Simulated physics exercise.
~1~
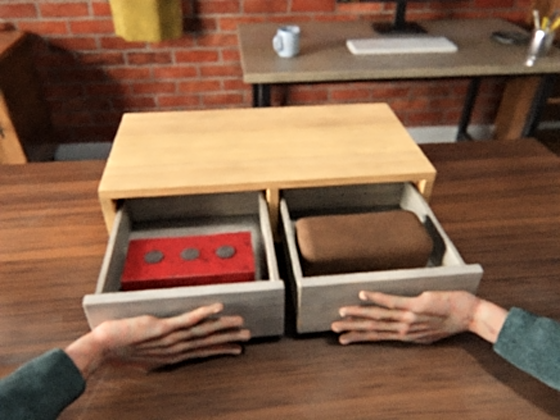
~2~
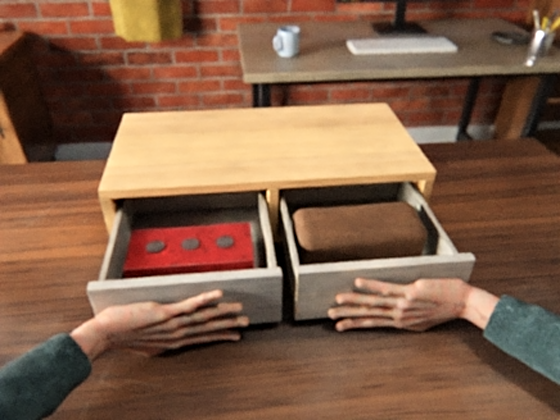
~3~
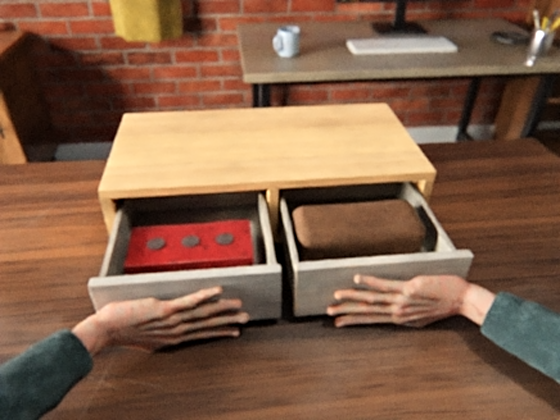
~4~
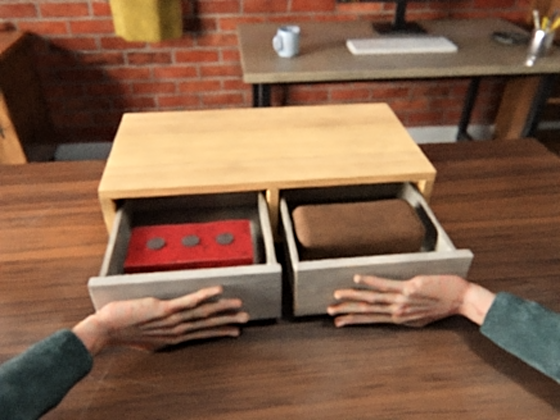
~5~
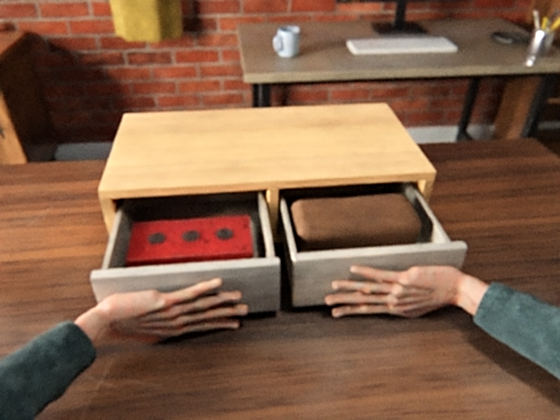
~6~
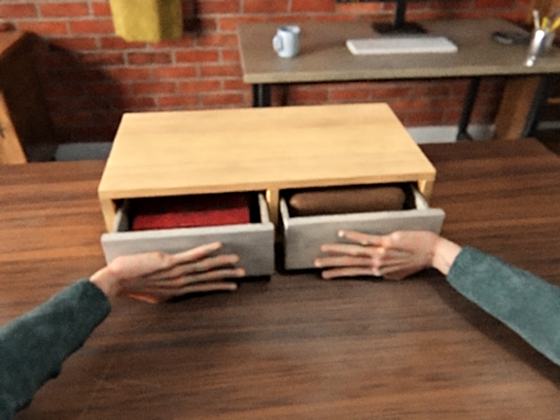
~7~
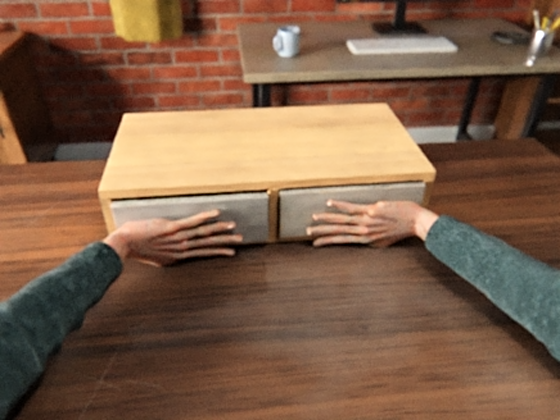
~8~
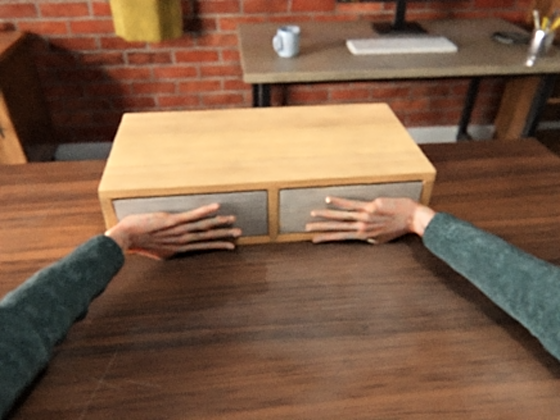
On a wooden table, two hands push both open drawers of a chest fully shut.
